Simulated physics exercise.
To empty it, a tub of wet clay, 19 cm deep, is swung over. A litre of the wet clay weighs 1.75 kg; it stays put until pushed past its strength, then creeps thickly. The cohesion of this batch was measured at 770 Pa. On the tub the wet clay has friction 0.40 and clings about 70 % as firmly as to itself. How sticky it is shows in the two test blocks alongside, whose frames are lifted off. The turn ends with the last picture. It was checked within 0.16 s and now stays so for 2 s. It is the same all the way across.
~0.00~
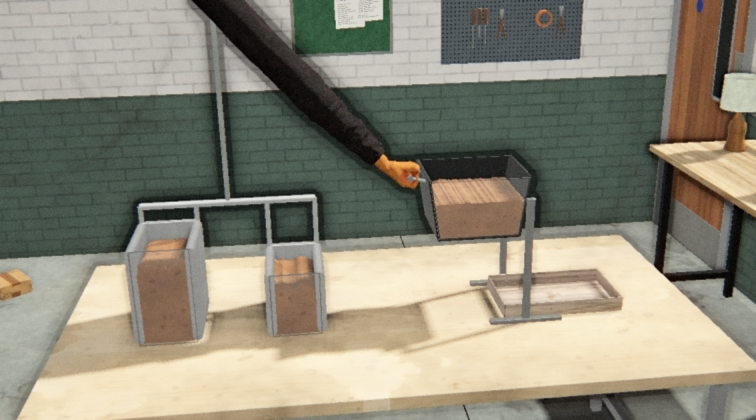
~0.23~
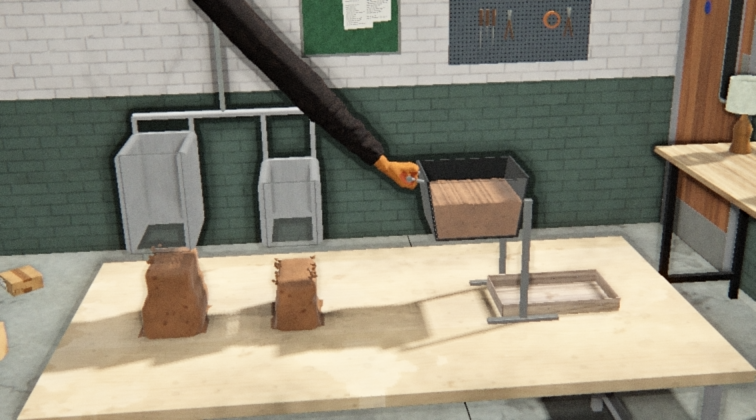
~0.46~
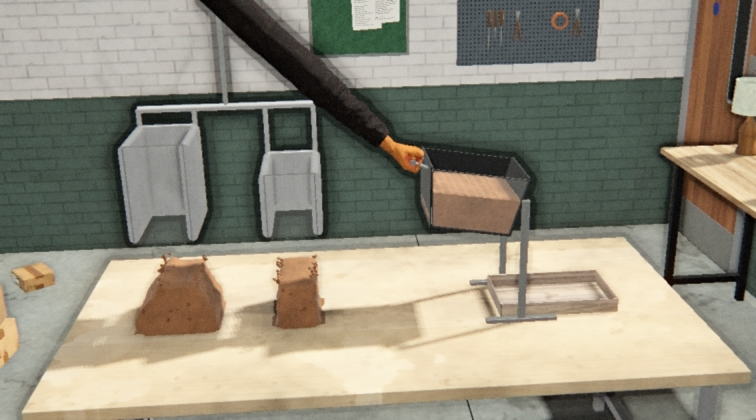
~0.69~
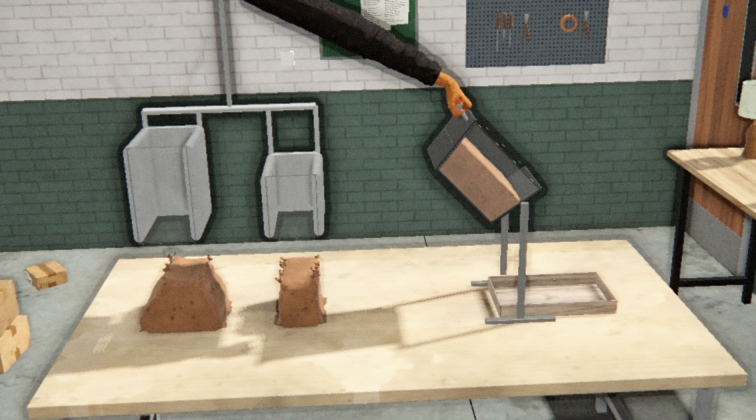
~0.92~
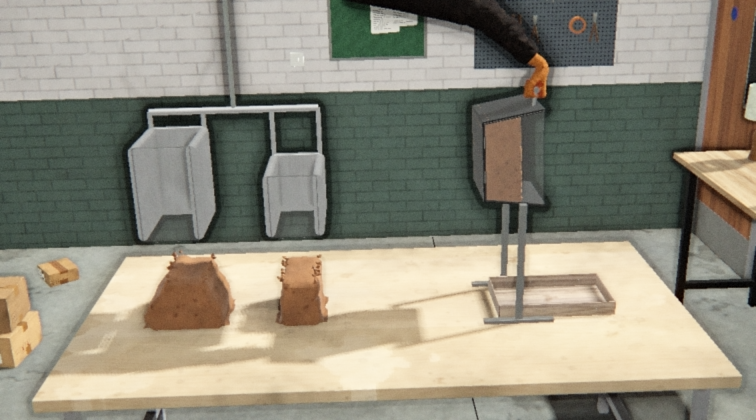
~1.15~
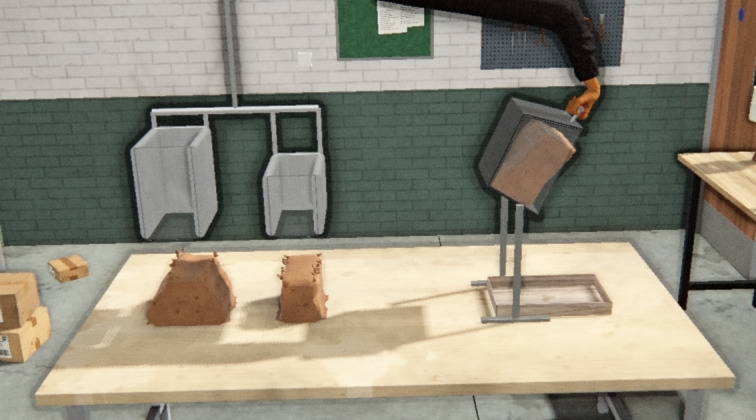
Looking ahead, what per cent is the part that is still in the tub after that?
It comes to some 6 %.
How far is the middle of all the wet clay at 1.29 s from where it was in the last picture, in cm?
Roughly 15 cm.
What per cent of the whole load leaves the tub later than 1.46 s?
About 0 %.
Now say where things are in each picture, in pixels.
The first frame shows handle-side rim at (432, 182), tilt 0 degrees; highest point of the wet clay at (469, 203); test blocks 26 cm, 17 cm high (left to right).
The second frame shows handle-side rim at (430, 183), tilt 0 degrees; highest point of the wet clay at (467, 203); test blocks 23 cm, 17 cm high (left to right).
The third frame shows handle-side rim at (434, 169), tilt 9 degrees; highest point of the wet clay at (438, 192); test blocks 19 cm, 17 cm high (left to right).
The fourth frame shows handle-side rim at (477, 122), tilt 47 degrees; highest point of the wet clay at (464, 144); test blocks 18 cm, 17 cm high (left to right).
The fifth frame shows handle-side rim at (545, 112), tilt 88 degrees; highest point of the wet clay at (521, 119); test blocks 18 cm, 17 cm high (left to right).
The sixth frame shows handle-side rim at (582, 131), tilt 114 degrees; highest point of the wet clay at (550, 135); test blocks 18 cm, 17 cm high (left to right).
By 1.29 s, the tub is at 114 degrees and holds 33 %.
By 1.46 s, the tub is at 114 degrees and holds 6 %.
By 1.63 s, the tub is at 114 degrees and holds 6 %.
By 1.80 s, the tub is at 114 degrees and holds 6 %.
By 3.15 s, at the end, the tub is at 114 degrees and holds 6 %.
